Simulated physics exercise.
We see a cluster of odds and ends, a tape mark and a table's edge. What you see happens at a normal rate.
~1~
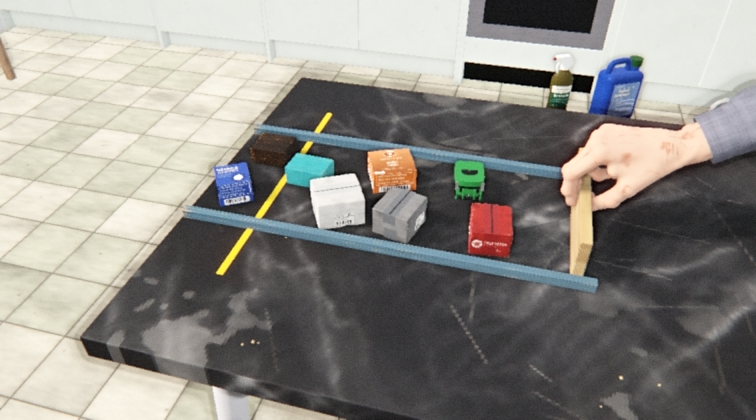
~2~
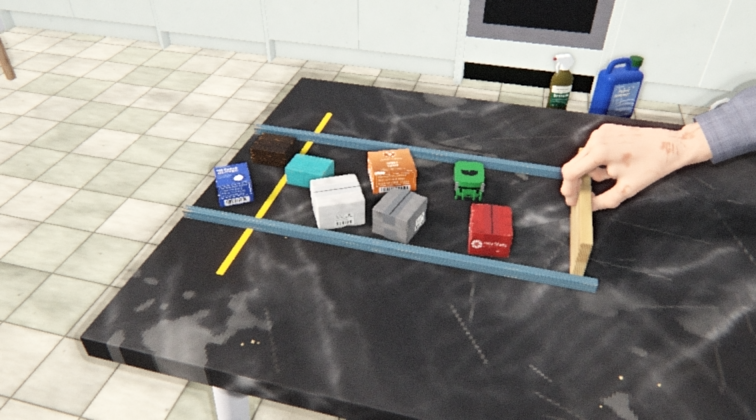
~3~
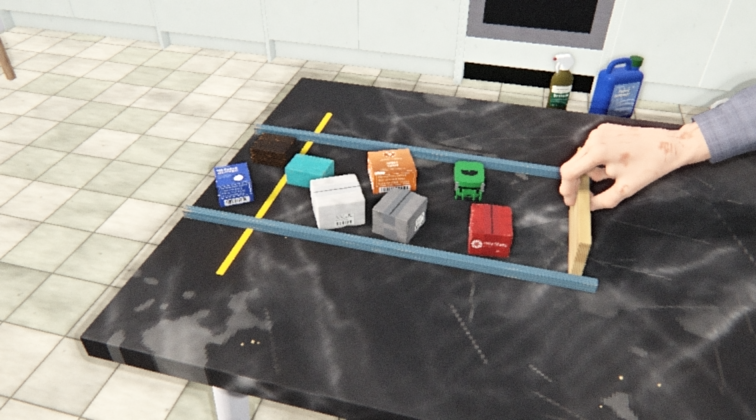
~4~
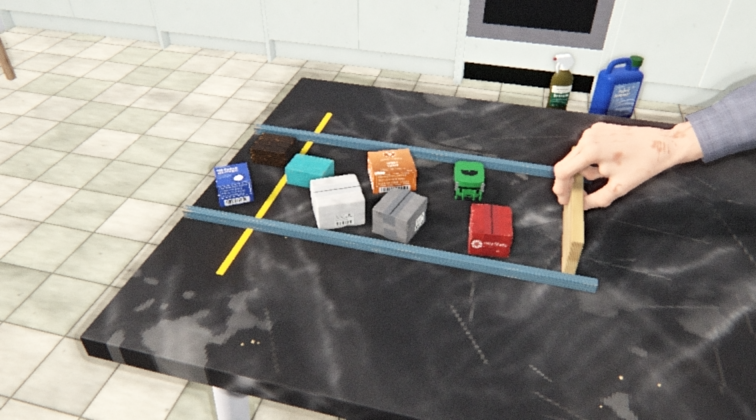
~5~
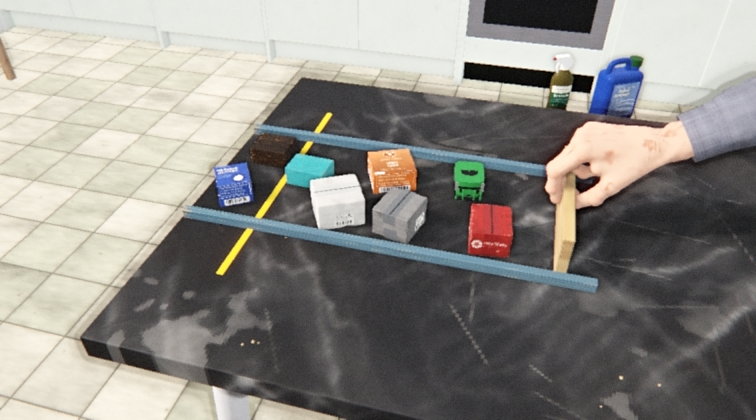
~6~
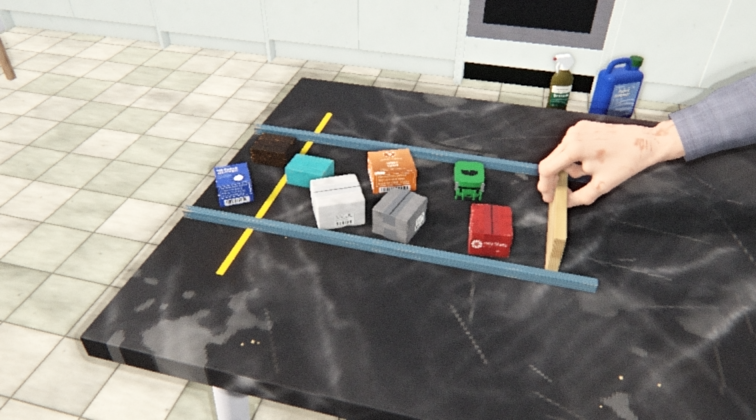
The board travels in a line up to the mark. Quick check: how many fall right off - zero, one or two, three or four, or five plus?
Three or four.
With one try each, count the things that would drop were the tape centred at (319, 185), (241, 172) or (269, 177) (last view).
Respectively, 1, 6 and 4.
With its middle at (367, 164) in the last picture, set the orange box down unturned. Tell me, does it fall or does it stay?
Result: It stays aboard.
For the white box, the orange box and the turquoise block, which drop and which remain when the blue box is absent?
Outcome - white box falling, orange box staying, turquoise block falling.
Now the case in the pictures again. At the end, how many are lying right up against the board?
At rest, 2 are in contact.
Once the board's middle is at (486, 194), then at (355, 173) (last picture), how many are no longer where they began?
Counts: 1 and 8.
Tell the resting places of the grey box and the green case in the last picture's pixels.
The grey box at (213, 188), the green case at (285, 152).
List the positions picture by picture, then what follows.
Blue box (234, 184); black block (274, 150); turquoise block (310, 171); board (581, 209); tape (285, 179), in the first frame.
Black block (275, 150); green case (468, 181), in the second frame.
Turquoise block (310, 172); orange box (391, 171), in the third frame.
Blue box (234, 184); white box (338, 202), in the fourth frame.
Black block (275, 150); board (565, 206), in the fifth frame.
Blue box (234, 184); black block (275, 150); turquoise block (310, 172); board (557, 205); tape (285, 179), in the sixth frame.
A little later, none off yet; blue box at rest near (234, 184); black block at rest near (275, 150); turquoise block at rest near (310, 172).
When it is over, the number that fall off is three or four; down, white box, turquoise block, black block and blue box.
